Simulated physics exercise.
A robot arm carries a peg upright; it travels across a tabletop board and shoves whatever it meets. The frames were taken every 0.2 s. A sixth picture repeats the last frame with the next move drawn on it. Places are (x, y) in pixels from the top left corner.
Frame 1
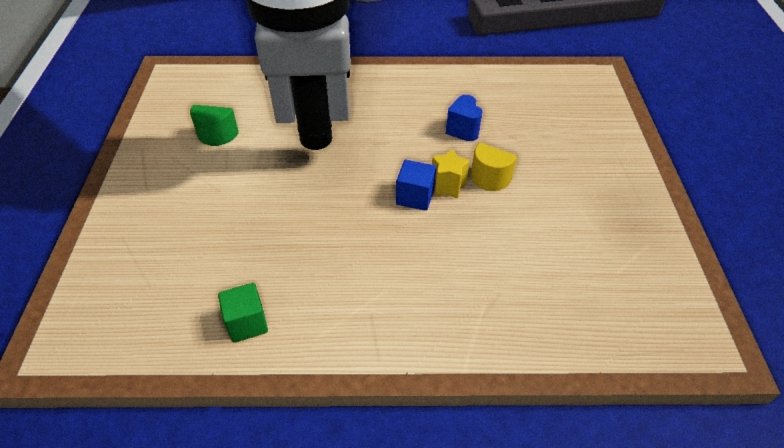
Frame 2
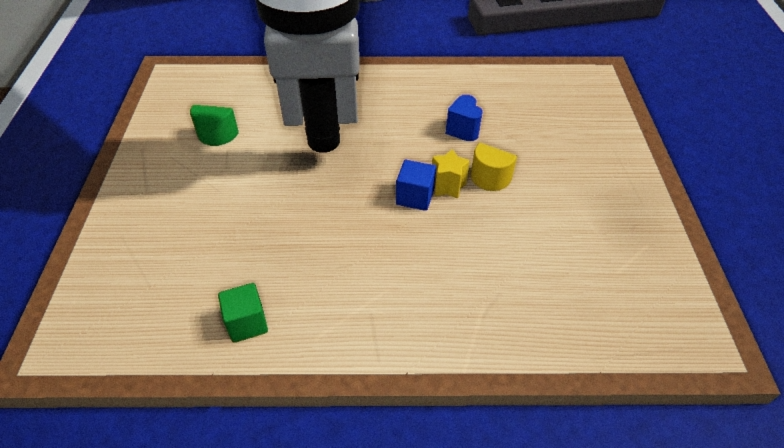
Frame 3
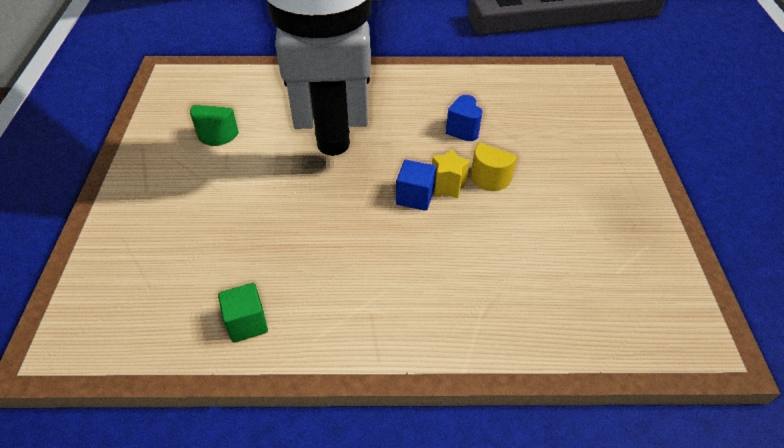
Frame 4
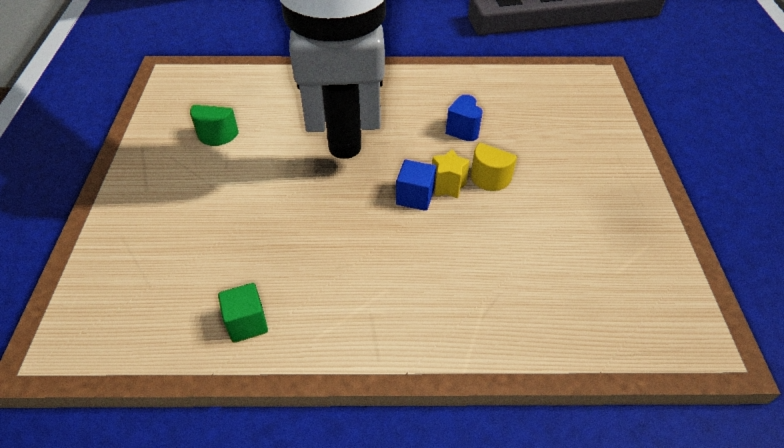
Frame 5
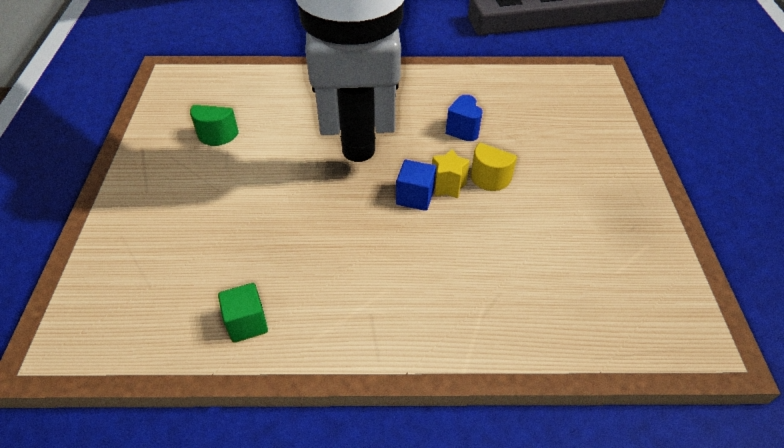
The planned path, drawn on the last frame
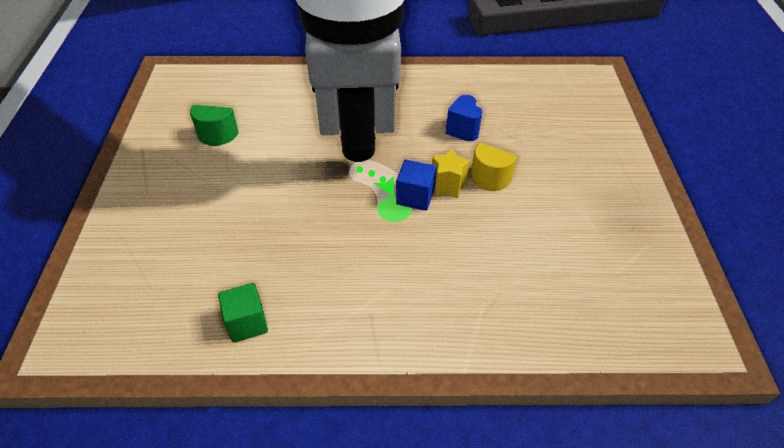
Robot arm with a black peg sliding slowly rightward over a wooden board, the blue, yellow and green blocks staying still.
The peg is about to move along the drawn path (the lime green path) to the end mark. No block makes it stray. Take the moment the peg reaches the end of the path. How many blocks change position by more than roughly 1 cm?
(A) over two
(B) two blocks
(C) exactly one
(C)
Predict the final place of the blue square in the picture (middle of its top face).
In the picture, it is at (431, 184).
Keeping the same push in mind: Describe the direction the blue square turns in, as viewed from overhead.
Its spin: Anticlockwise.
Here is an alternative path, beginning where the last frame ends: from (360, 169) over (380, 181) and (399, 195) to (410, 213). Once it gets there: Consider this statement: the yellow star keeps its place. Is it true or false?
The claim does not hold.
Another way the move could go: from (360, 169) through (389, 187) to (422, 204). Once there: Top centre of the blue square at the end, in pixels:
At (455, 193).
Path on the board, from (360, 169) through (380, 177) and (392, 191) to (395, 209).
On the path given first. Halfway along, peg (388, 166); nothing pushed yet.
At the end, peg (395, 192); blue square (431, 184), turned 20° anticlockwise; yellow star (455, 164), turned 25° anticlockwise.
